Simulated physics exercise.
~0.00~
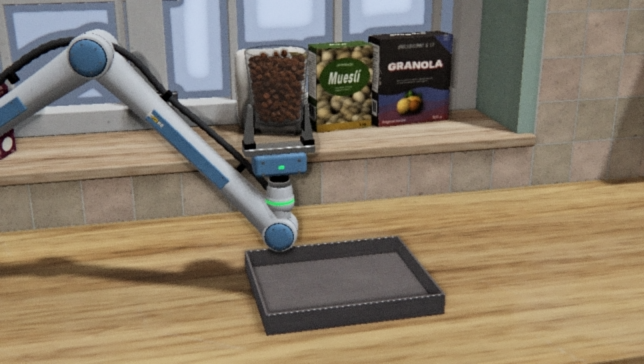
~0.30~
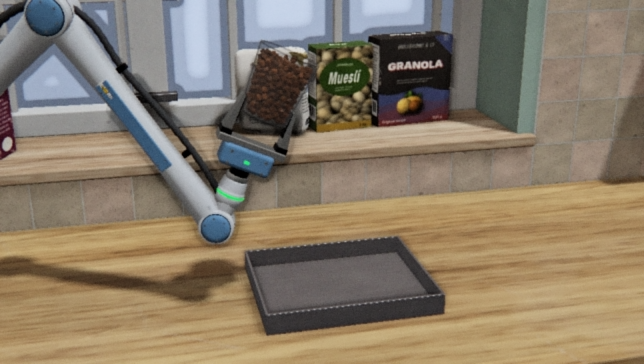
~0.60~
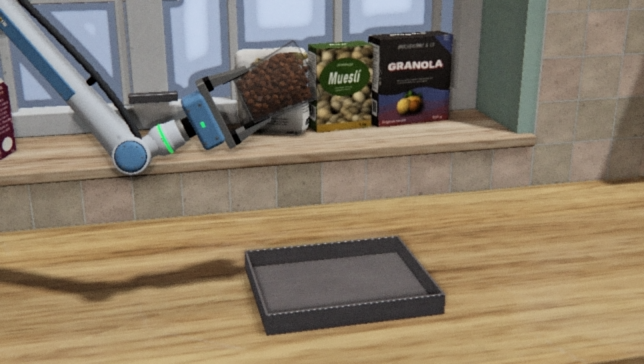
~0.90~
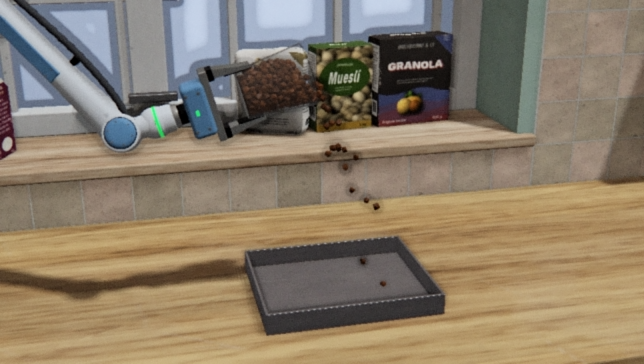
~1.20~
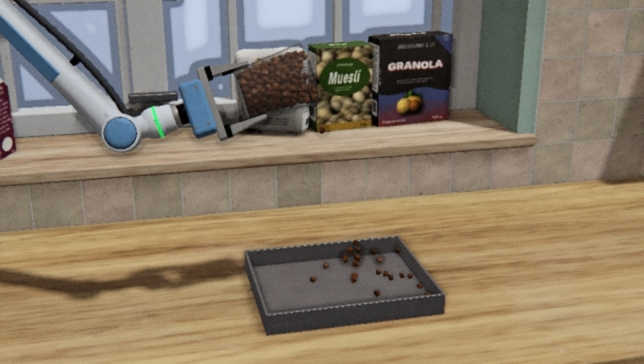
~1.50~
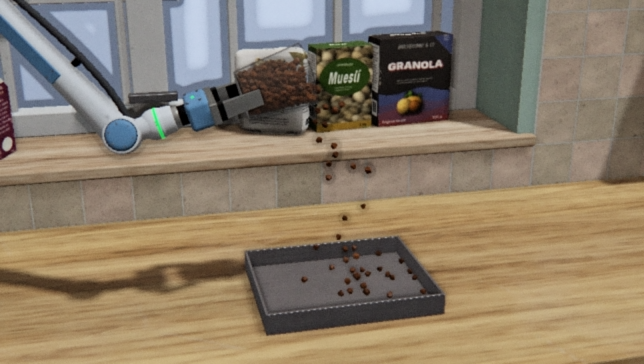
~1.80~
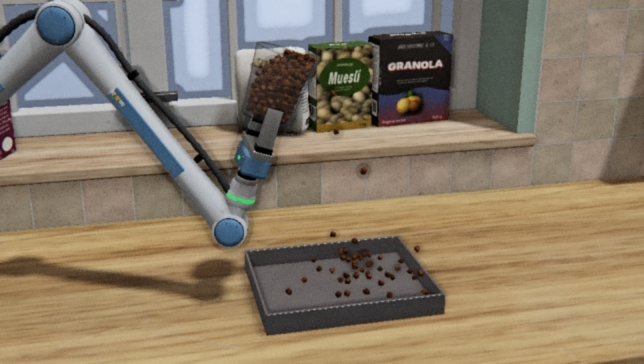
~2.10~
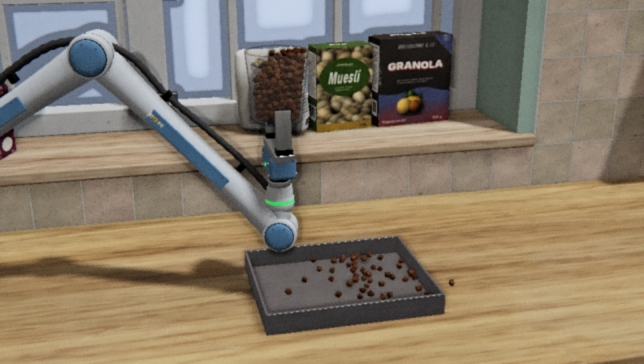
At the start, a robot arm holds a clear cup full of brown pellets upright above a wooden counter, with a dark, empty tray in front and muesli and granola boxes on the ledge behind. The arm swings left and tips the cup to the right until it lies nearly on its side. A few pellets spill out and drop into the tray. The gripper then turns around the tilted cup, and more pellets fall. Finally, the arm brings the cup upright again, still mostly full, leaving a scattering of pellets in the tray and a stray one beside it.
